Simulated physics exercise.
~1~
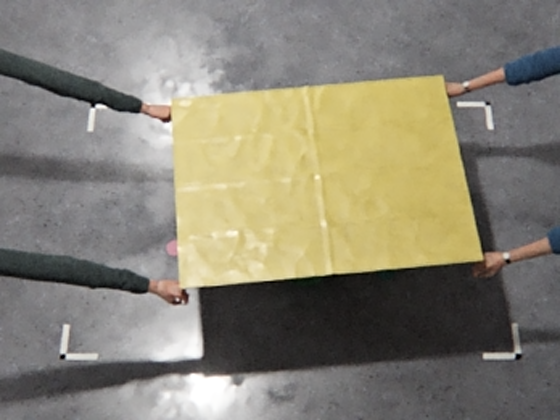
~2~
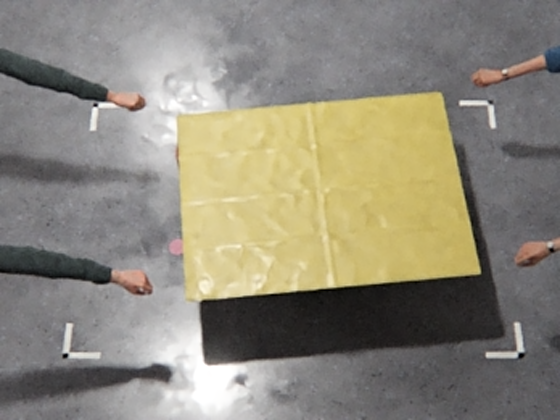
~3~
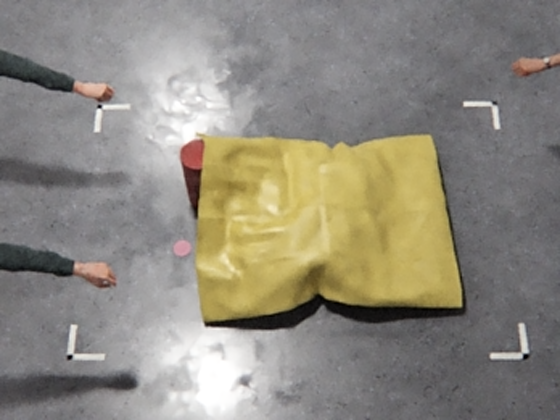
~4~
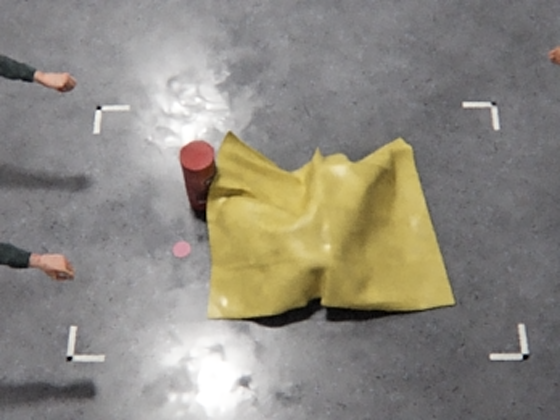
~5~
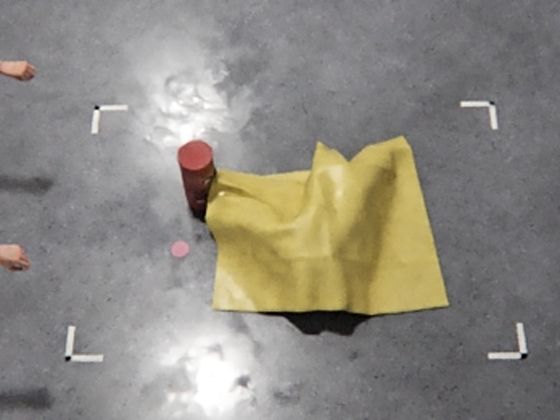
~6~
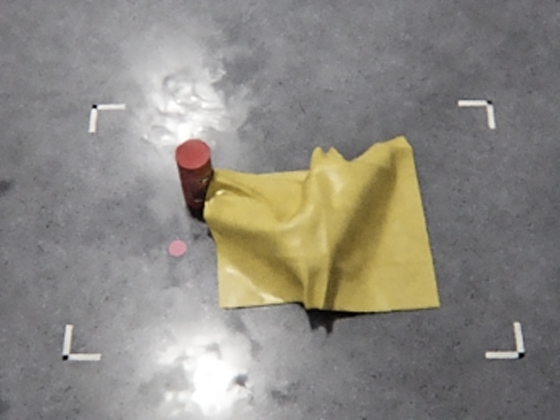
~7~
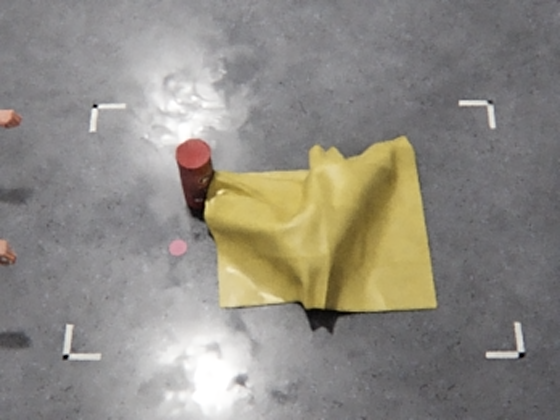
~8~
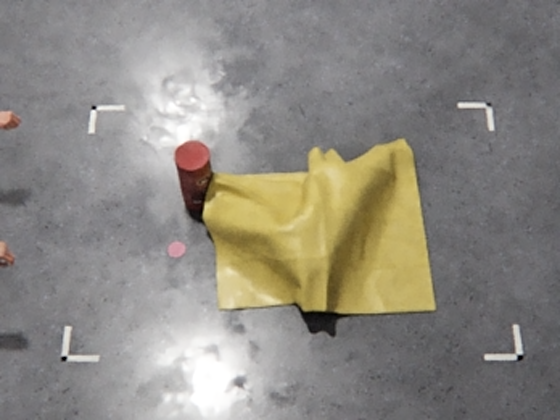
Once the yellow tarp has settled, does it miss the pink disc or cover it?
It misses the pink disc, which still shows on the floor just to the left of the crumpled tarp.
